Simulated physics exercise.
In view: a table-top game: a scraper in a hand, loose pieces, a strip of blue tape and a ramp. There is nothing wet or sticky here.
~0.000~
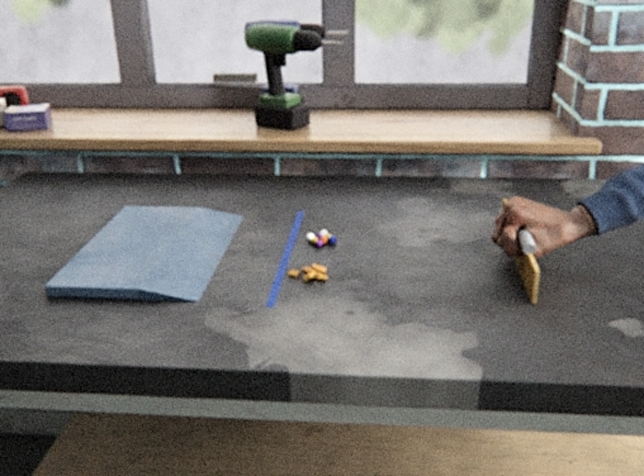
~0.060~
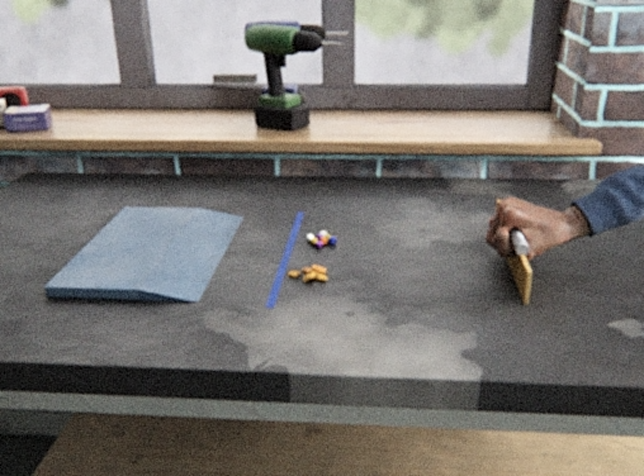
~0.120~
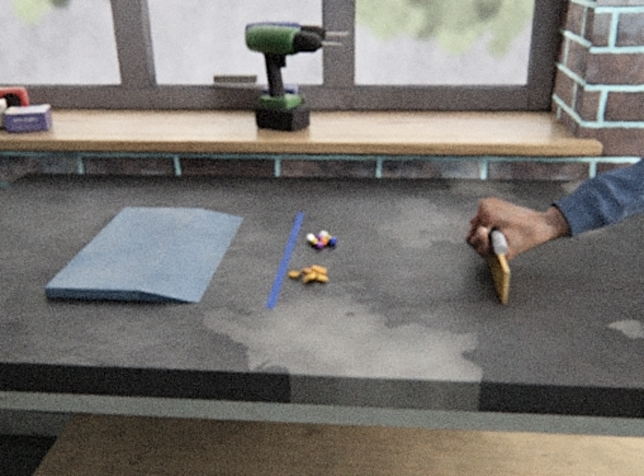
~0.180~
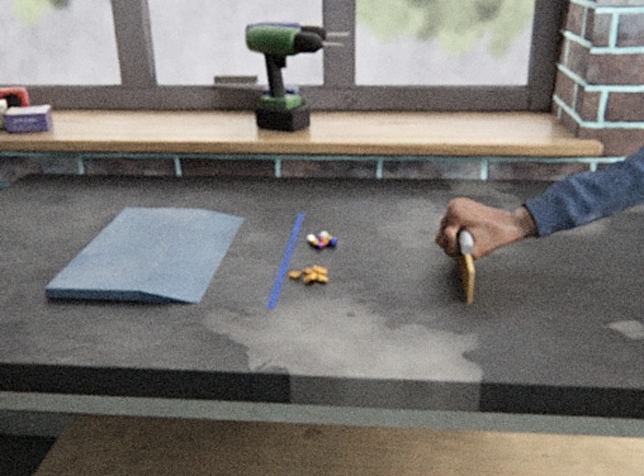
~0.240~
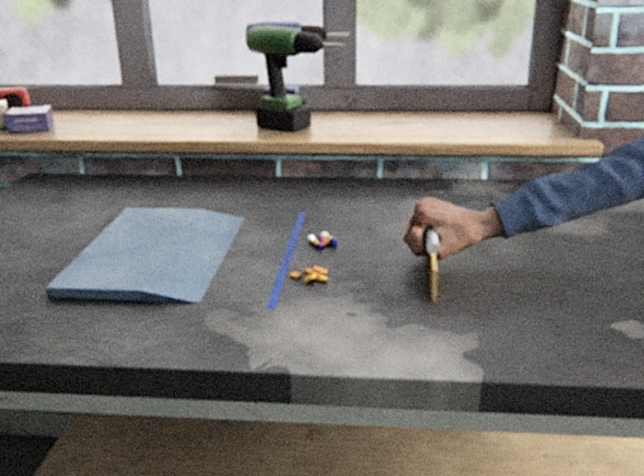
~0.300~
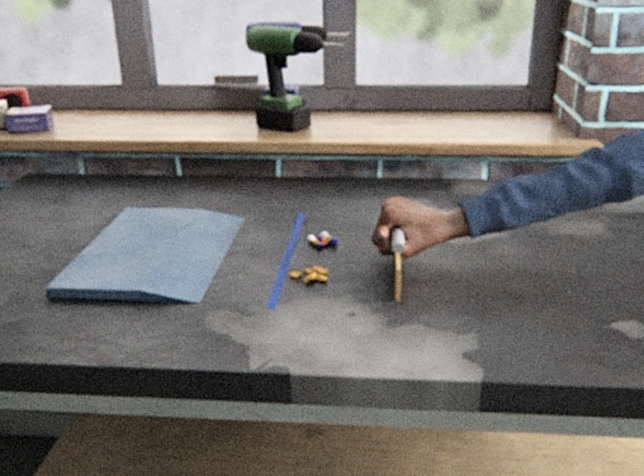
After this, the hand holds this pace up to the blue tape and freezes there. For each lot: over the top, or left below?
Noted: Nearer lot below top; farther lot partly on top.
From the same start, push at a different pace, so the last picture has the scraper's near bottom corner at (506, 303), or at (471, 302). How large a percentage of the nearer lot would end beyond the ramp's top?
In the first case 0 per cent, in the second 0 per cent.
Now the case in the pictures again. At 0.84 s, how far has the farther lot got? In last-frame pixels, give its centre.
Near (138, 231).
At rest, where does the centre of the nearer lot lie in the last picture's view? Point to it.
Close to (222, 274) in pixels.
By 0.42 s, scraper still moving, near (332, 228); nearer lot every one short of the ramp; farther lot every one short of the ramp.
By 0.56 s, scraper stopped at the blue tape; nearer lot every one short of the ramp; farther lot about a tenth on the ramp, the larger part short of the ramp.
By 0.84 s, scraper stopped at the blue tape; nearer lot every one short of the ramp; farther lot the larger part past the top, about a tenth on the ramp.
When it is over (1.7 s), scraper stopped at the blue tape; nearer lot not one past the top, every one short of the ramp; farther lot every one past the top.
